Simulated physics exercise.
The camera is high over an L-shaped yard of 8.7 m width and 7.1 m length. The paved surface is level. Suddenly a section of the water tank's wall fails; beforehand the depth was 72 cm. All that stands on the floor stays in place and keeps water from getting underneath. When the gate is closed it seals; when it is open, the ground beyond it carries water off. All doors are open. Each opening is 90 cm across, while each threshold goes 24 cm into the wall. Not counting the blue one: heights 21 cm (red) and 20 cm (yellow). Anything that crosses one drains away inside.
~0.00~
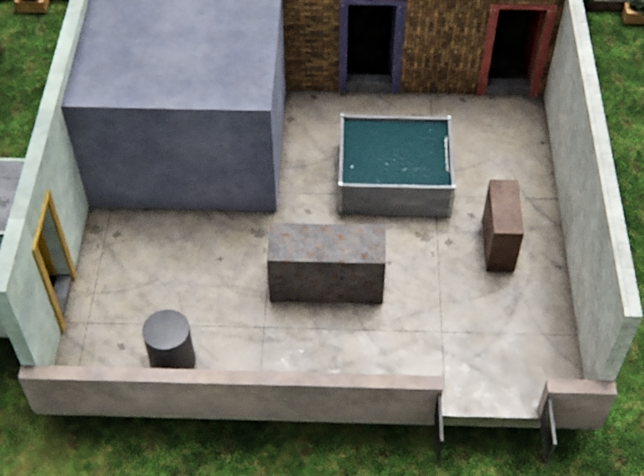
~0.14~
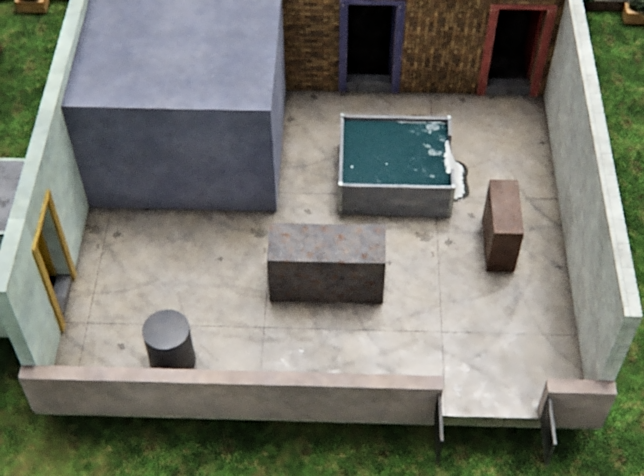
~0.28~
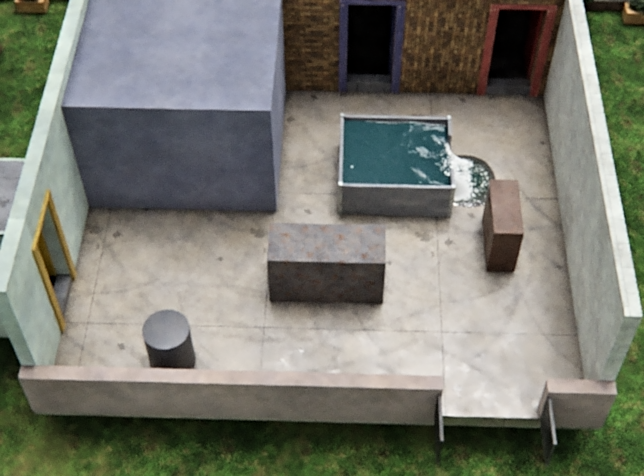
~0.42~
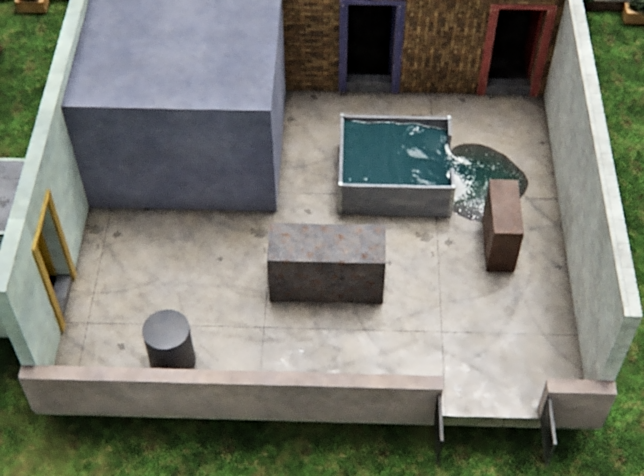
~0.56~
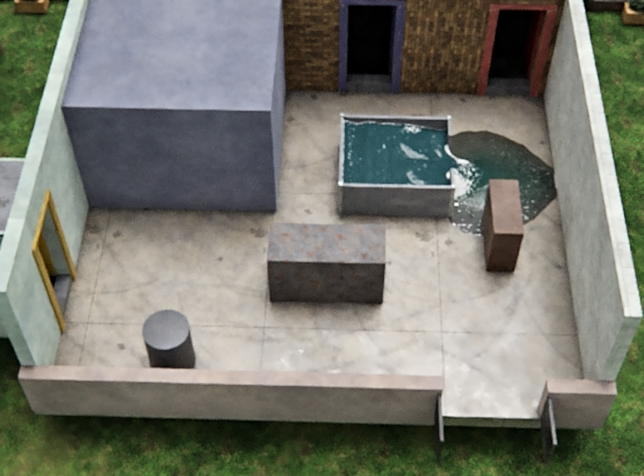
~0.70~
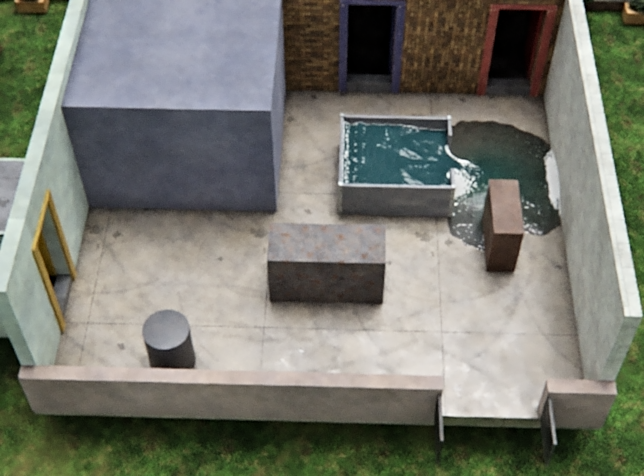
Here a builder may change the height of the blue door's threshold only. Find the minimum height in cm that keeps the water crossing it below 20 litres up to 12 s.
6.5 cm.
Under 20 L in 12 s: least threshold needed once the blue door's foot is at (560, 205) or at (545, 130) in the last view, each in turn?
Roughly 29 and 17 cm.
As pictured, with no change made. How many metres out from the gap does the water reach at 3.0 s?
Around 5.2 m out.
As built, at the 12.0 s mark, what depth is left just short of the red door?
Some 6.5 centimetres.
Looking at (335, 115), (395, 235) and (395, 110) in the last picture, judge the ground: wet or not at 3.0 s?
Untouched, untouched, awash.
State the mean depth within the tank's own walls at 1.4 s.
It averages roughly 50 centimetres.
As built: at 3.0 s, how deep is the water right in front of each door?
The red door has 23 cm, the yellow door 0 cm and the blue door 2 cm.
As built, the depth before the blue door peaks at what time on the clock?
Around 9.0 seconds.
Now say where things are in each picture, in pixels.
The water tank at (396, 153) is whole and still, 72 cm deep; the blue door at (370, 54) is dry, in the first frame.
The gap is at (447, 170), the front 0.4 m out at (465, 193); the back of the water tank holds 72 cm, in the second frame.
The front is at a hidden place, 0.8 m from the gap at (447, 172); 0.8 m2 of floor is wet, 72 cm left at the back, in the third frame.
The gap is at (447, 172), the front 1.4 m out at (522, 187); the back of the water tank holds 72 cm, in the fourth frame.
Water pours out at (447, 172) and has run 2.0 m, to (555, 192); about 5 cm deep outside, 67 cm at the back, in the fifth frame.
Water pours out at (447, 172) and has run 2.1 m, to (549, 150); about 5 cm deep outside, 60 cm at the back; 2.1 m in a straight line remain to the blue door at (370, 54), in the sixth frame.
After 1.4 s water covers 15 % of the floor, deepest (38 cm) near (549, 214); it has not reached the blue door.
After 3.0 s water covers 35 % of the floor, deepest (29 cm) near (542, 97); 2 cm at the blue door, 0 litres in over its 25 cm threshold.
After 12.0 s water covers 85 % of the floor, deepest (9 cm) near (292, 105); 8 cm at the blue door, 0 litres in over its 25 cm threshold.
At the blue door as built, the water arrived by 3.0 s and peaked near 11 cm at 9.0 s.
Run again over the same 12 s with other heights there, 27 litres in over 6 cm, 9 litres over 8 cm. The limit of 20 litres is kept from about 6.5 cm up.
